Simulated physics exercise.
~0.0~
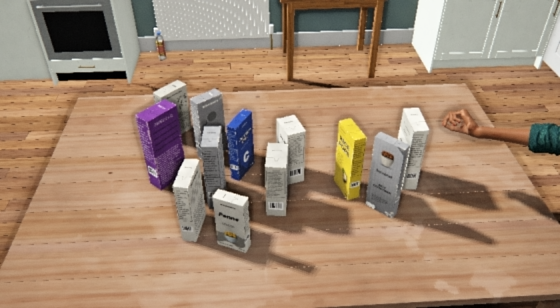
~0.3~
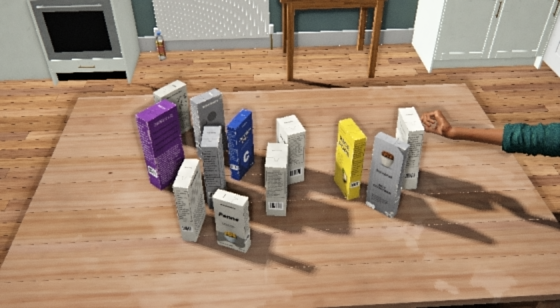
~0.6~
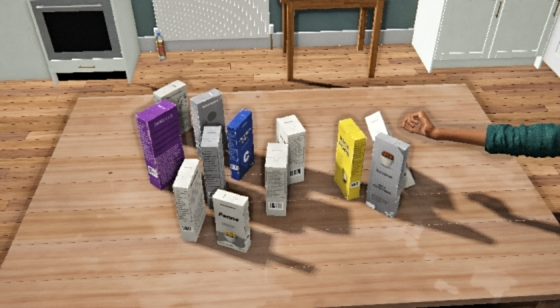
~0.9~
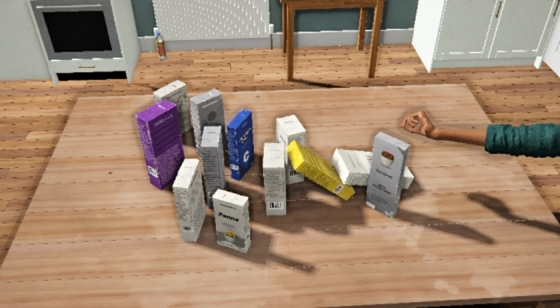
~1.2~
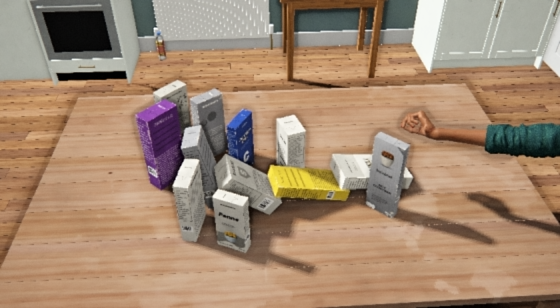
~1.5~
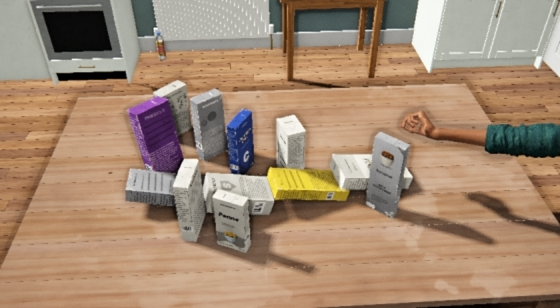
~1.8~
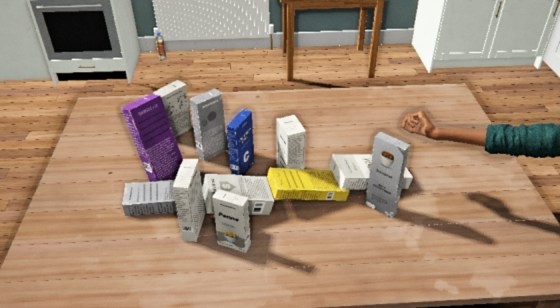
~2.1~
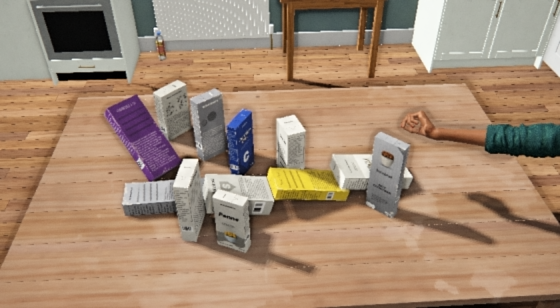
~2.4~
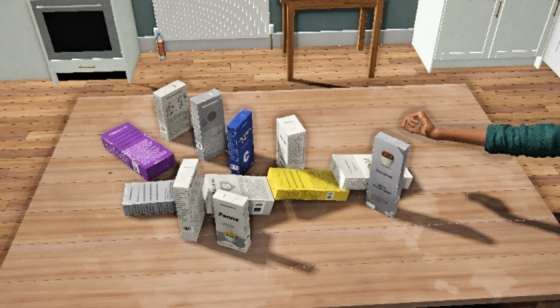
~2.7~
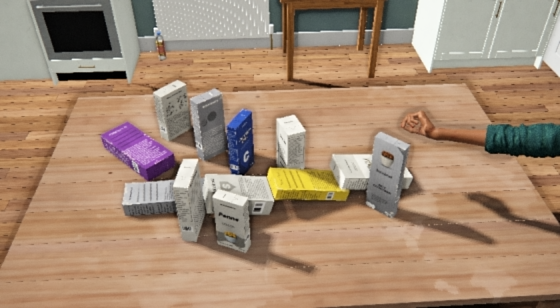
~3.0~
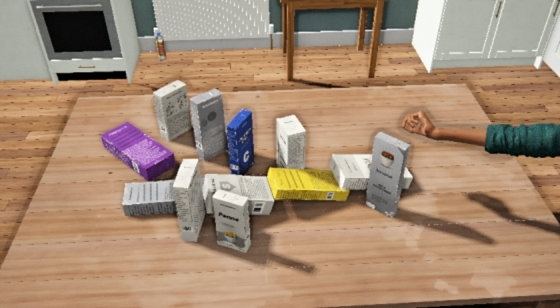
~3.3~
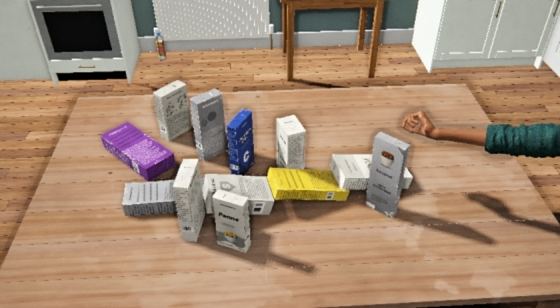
Cereal boxes toppling leftward across a table after a hand pushes one, yellow falling early, purple last, blue still standing.
